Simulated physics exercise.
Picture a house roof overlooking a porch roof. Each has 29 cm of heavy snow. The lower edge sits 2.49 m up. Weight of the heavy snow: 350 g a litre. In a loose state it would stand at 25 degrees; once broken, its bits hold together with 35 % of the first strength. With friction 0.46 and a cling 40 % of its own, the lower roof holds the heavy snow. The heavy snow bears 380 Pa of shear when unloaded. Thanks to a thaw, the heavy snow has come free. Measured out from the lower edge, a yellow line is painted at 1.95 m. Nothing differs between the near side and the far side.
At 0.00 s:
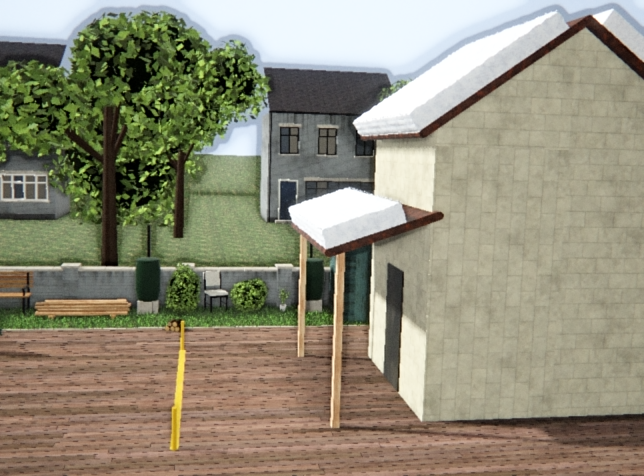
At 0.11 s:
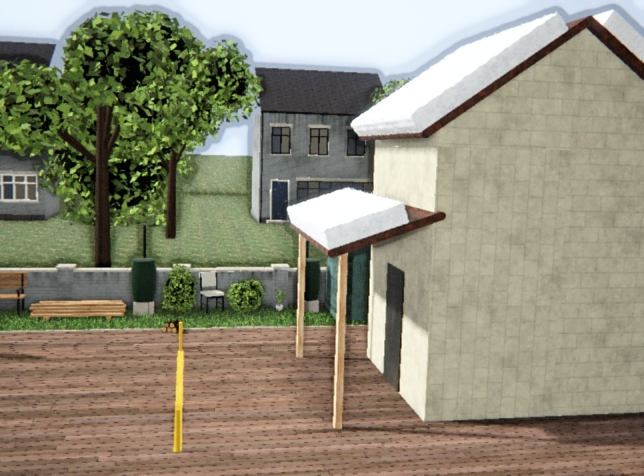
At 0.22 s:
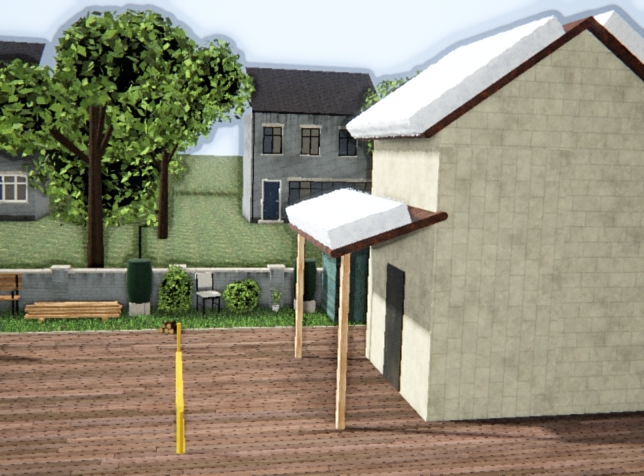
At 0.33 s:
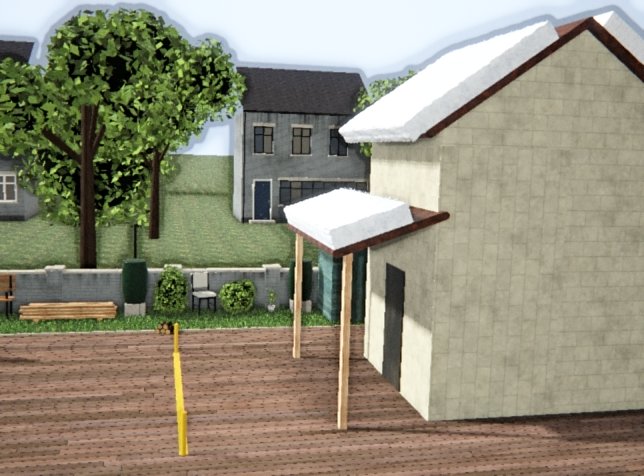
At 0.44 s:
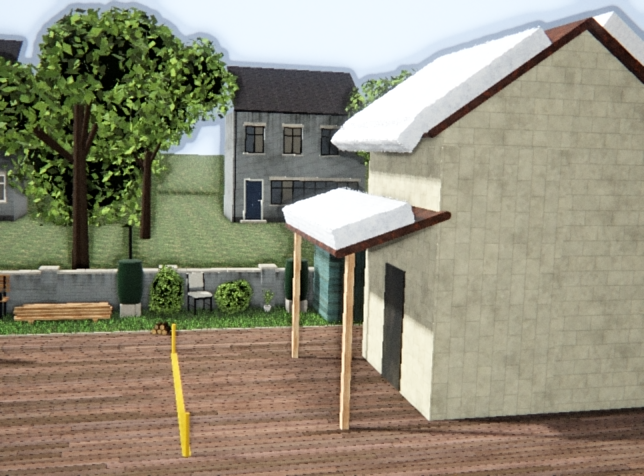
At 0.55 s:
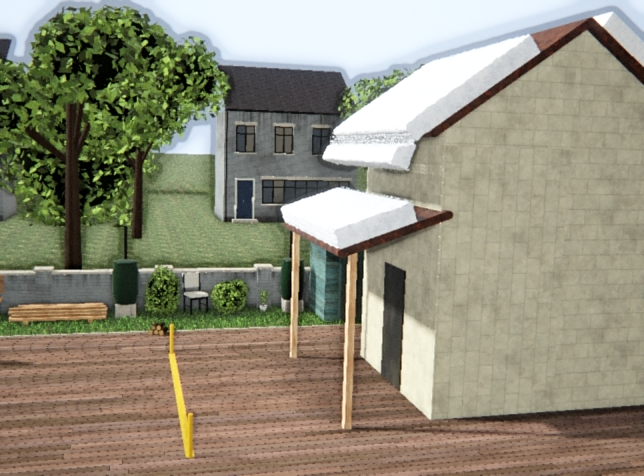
A thick slab of snow on the house roof creeps down the slope toward the left, above a snow-covered porch roof. Its lower end pushes out past the roof edge while bare reddish roof shows near the ridge, then the overhanging part cracks and sags downward as the view drifts slightly.
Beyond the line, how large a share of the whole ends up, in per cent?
Roughly 42 per cent.
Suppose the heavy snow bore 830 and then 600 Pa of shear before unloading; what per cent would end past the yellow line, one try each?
40 in a hundred, followed by 40 in a hundred.
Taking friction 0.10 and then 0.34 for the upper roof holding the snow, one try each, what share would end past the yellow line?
Roughly 45 per cent first, roughly 40 per cent second.
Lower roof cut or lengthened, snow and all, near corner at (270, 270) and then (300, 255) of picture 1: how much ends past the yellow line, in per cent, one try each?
Try 1: Near 50 %; try 2: Near 45 %.
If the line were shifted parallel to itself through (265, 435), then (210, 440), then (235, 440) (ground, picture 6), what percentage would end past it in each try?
One by one: 65 in a hundred, 50 in a hundred, 55 in a hundred.
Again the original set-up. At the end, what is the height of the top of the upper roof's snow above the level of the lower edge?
The snow's top stands about 0.7 m above the lower edge.
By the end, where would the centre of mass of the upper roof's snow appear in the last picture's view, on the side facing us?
(130, 417) or thereabouts.
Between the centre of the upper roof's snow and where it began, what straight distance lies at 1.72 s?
Straight-line shift: Around 5.4 m.
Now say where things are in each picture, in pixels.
The first frame shows front end of the heavy snow at (418, 129).
The second frame shows front end of the heavy snow at (419, 131), its middle shifted 2.4 cm, 1 % of it past the upper edge, in one piece.
The third frame shows front end of the heavy snow at (418, 112), its middle shifted 9.2 cm, 4 % of it past the upper edge, in one piece.
The fourth frame shows front end of the heavy snow at (413, 126), its middle shifted 21 cm, 8 % of it past the upper edge, in one piece.
The fifth frame shows front end of the heavy snow at (406, 127), its middle shifted 37 cm, 15 % of it past the upper edge, cracking.
The sixth frame shows front end of the heavy snow at (397, 146), its middle shifted 58 cm, 23 % of it past the upper edge, cracking.
By 1.09 s, none is below the lower edge and 0 % is past the line.
By 1.72 s, 74 % is below the lower edge and 7 % is past the line.
By 2.36 s, 74 % is below the lower edge and 42 % is past the line.
By 3.00 s, 74 % is below the lower edge and 42 % is past the line.
By 3.10 s, at the end, 74 % is below the lower edge and 42 % is past the line.
